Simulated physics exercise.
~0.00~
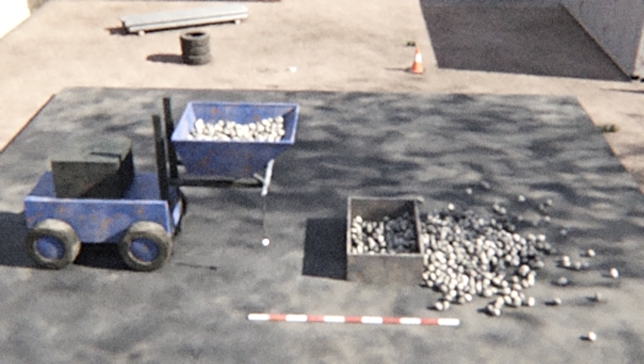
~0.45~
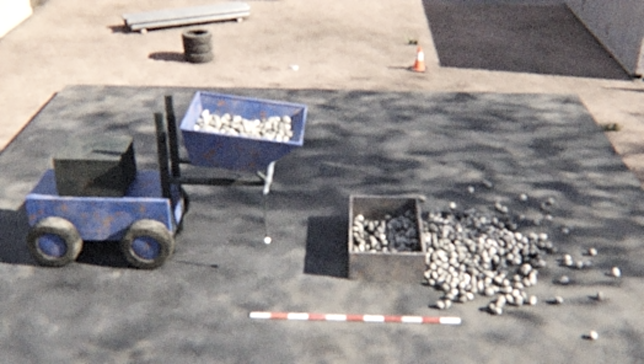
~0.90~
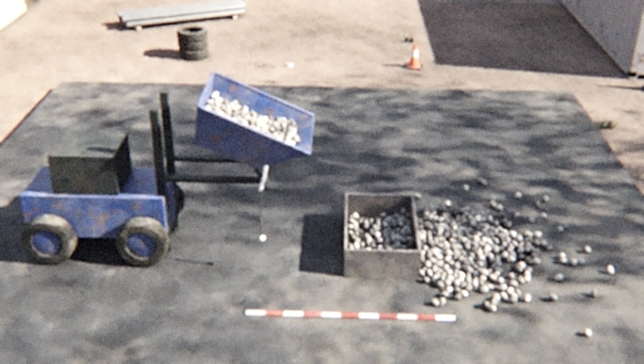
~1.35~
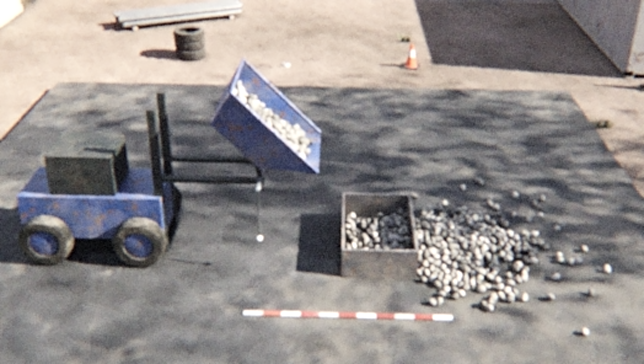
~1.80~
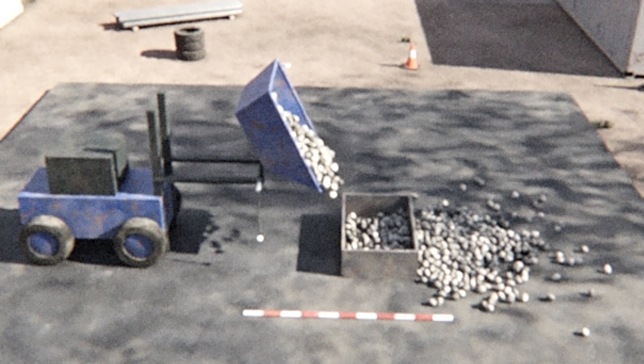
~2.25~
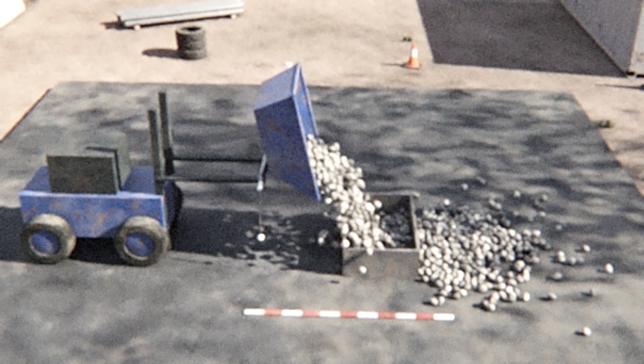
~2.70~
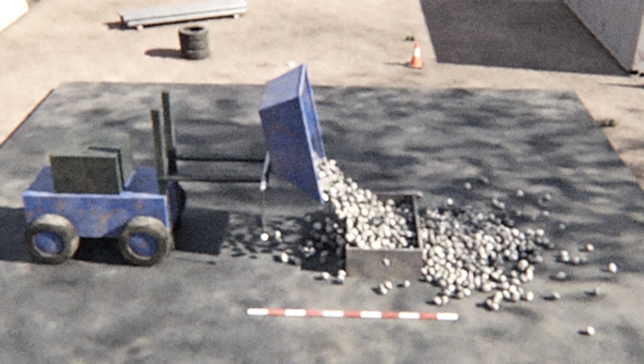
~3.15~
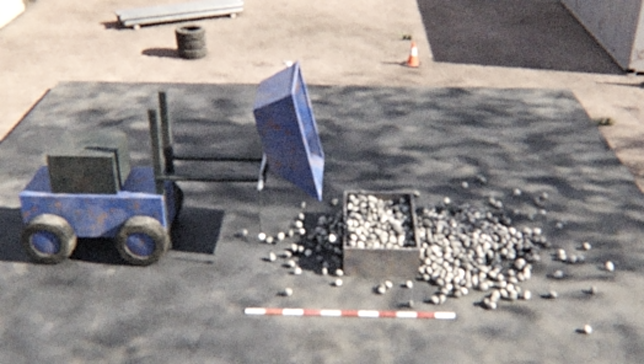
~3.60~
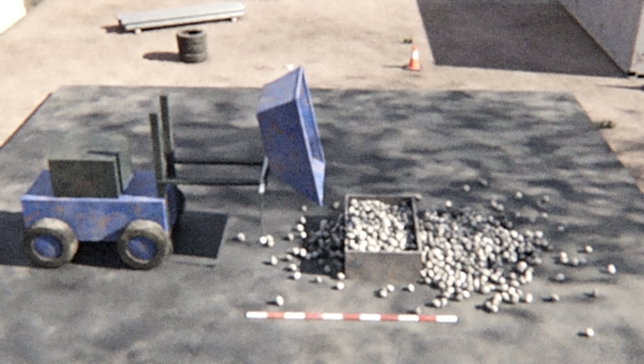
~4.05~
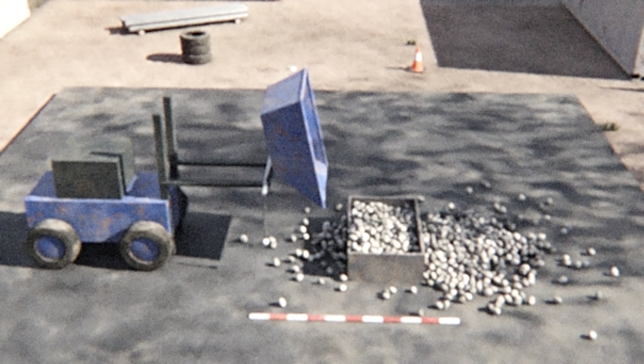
On a dark paved yard, a blue forklift-like vehicle tips its raised skip of pale rounded stones to the right, pouring them into a partly filled bin beside a loose pile; the skip ends steeply tilted and empty, the bin heaped, with some stones scattered to its left.
